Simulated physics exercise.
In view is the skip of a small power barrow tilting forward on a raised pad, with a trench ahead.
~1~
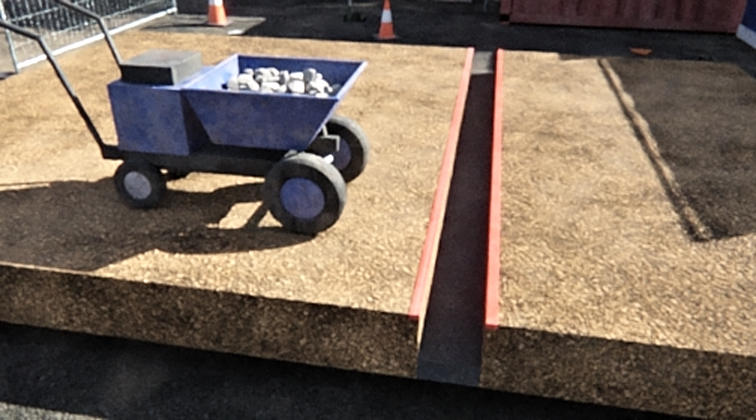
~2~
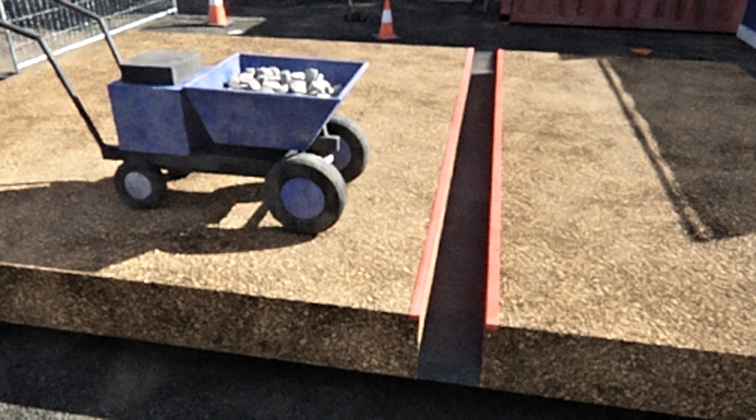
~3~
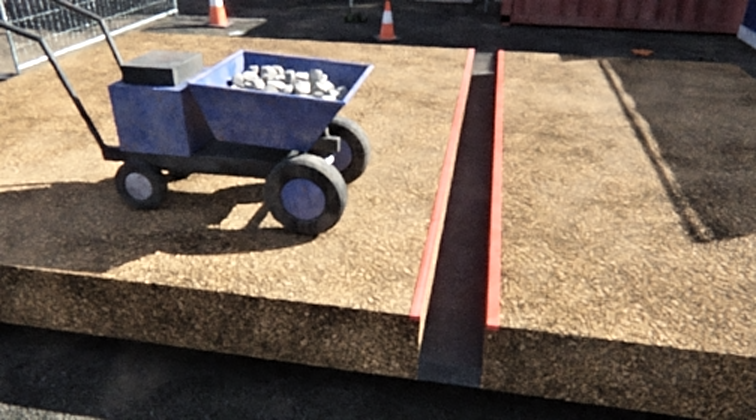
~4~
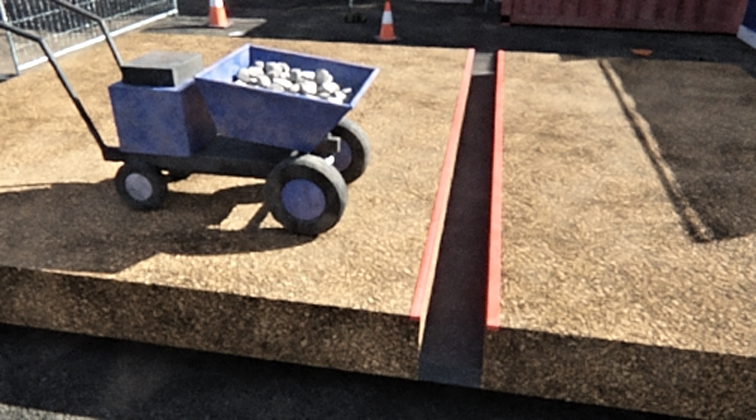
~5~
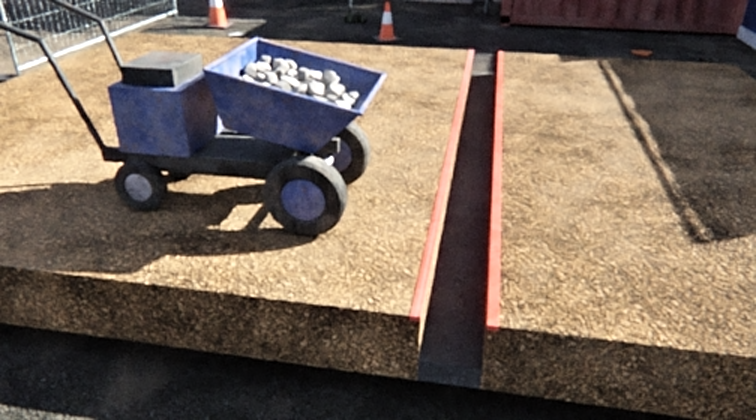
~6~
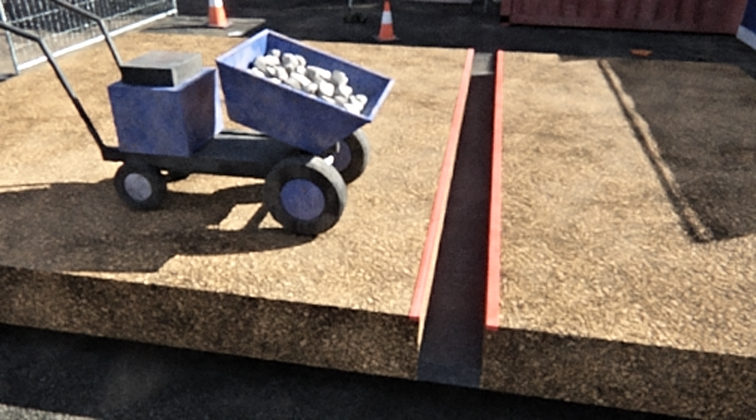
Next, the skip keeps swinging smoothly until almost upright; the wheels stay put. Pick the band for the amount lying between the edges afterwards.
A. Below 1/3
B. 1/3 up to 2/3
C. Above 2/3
C, above 2/3.
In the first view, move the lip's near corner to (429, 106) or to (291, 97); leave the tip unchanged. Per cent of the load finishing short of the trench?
In order: About 0 % and 40 %.
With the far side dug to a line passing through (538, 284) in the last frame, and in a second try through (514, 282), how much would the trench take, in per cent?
Roughly 80 % and 80 %.
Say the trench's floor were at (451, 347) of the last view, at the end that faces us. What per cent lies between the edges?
It comes out near 60 percent.
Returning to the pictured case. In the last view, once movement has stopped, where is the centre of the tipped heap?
(458, 244).
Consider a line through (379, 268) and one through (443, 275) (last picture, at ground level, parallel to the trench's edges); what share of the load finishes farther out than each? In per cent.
Around 90 in a hundred for the first, 60 in a hundred for the second.
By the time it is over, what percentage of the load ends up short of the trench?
Roughly 10 per cent of the load.
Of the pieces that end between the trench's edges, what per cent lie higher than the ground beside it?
0 per cent, near enough.
Shortly afterwards, skip tipped steeply; the whole lot in the skip.
Next, skip tipped right over; near two thirds in the skip; a little short of the trench; near a quarter in or heaped over the trench.
Some moments later, skip tipped right over; near a quarter in the skip; a little short of the trench; near two thirds in or heaped over the trench.
In the end, skip tipped right over; a little in the skip; a little short of the trench; the bulk in or heaped over the trench; none at all beyond it.
